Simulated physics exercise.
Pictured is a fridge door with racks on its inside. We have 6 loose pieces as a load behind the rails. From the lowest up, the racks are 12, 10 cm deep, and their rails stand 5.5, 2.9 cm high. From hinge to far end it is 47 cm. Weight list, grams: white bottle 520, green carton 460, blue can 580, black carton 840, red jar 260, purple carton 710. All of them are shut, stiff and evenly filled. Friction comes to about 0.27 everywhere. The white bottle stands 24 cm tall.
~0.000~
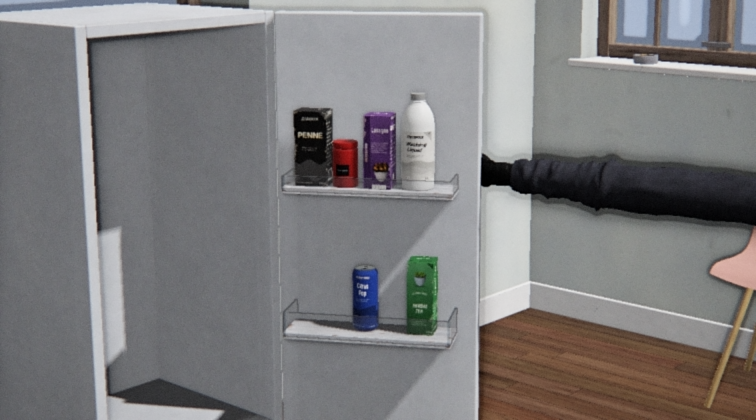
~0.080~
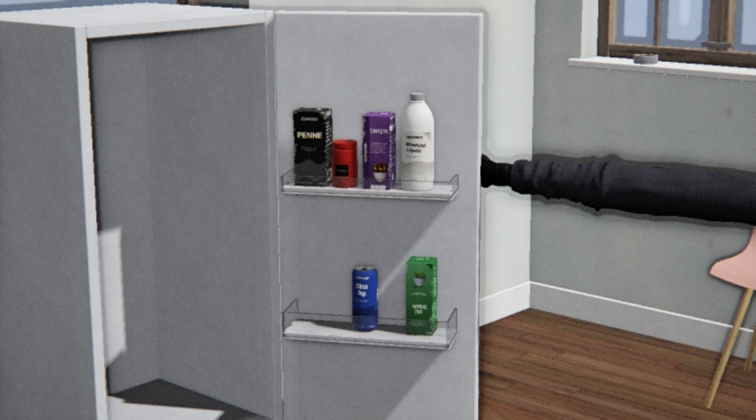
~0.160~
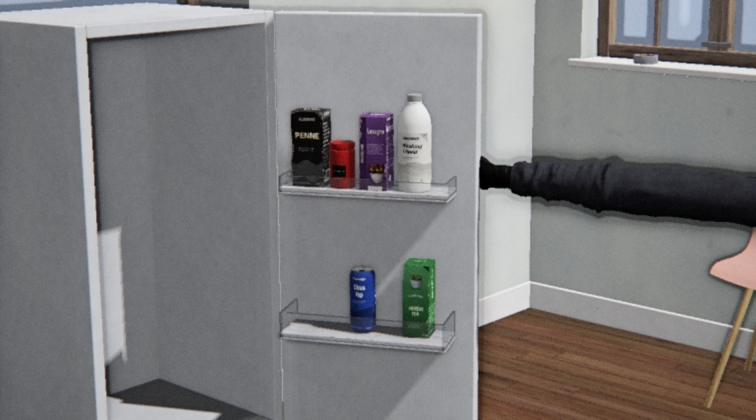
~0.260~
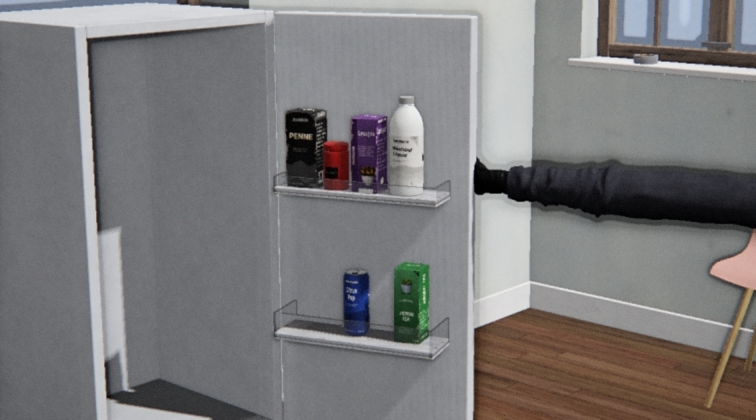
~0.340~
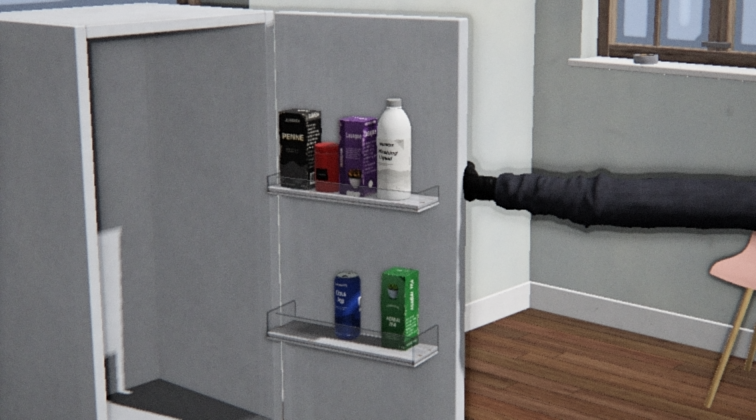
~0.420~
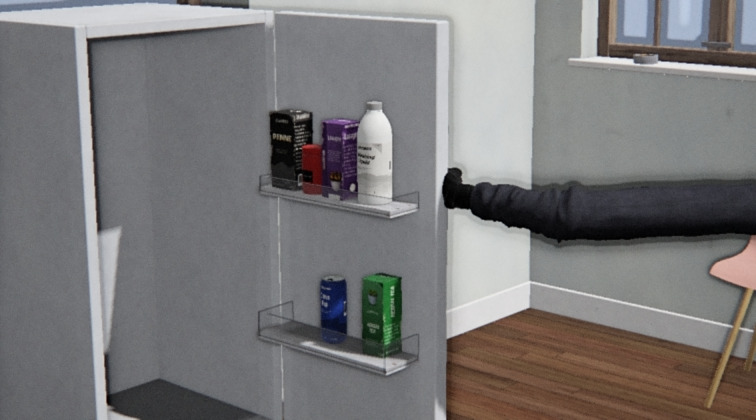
Fridge door with six items on two racks swinging partway inward to the left, a dark-sleeved arm pushing its outer edge.
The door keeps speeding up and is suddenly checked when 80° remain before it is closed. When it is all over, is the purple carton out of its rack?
Check the purple carton: It tumbles out.
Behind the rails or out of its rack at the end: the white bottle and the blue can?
The white bottle finishes out of its rack; the blue can ends behind the rails.
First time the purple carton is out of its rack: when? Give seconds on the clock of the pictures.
Around 0.7 s on the clock.
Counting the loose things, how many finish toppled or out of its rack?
Altogether, 3.
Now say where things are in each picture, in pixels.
The first frame shows door at 120°; purple carton (380, 151); white bottle (418, 141).
The second frame shows door at 119°; blue can (365, 298); black carton (314, 147).
The third frame shows door at 116°; red jar (343, 164); white bottle (415, 143).
The fourth frame shows door at 110°; green carton (412, 303); blue can (357, 303).
The fifth frame shows door at 101°; black carton (301, 149); red jar (328, 168).
The sixth frame shows door at 91°; purple carton (342, 159); white bottle (375, 153).
After 0.62 s, door at 80°; white bottle now out of its rack; purple carton 28° off upright near (310, 161); green carton 21° off upright.
After 0.92 s, door at 80°; purple carton now out of its rack; green carton 55° off upright; blue can moved 2 cm.
After 1.12 s, door at 80°; green carton 55° off upright; blue can 8° off upright.
After 1.32 s, door at 80°; green carton 55° off upright; blue can 4° off upright.
In the end (1.9 s), out of its rack, white bottle and purple carton; toppled behind the rails, green carton; the other 3 under 5 cm from the start.
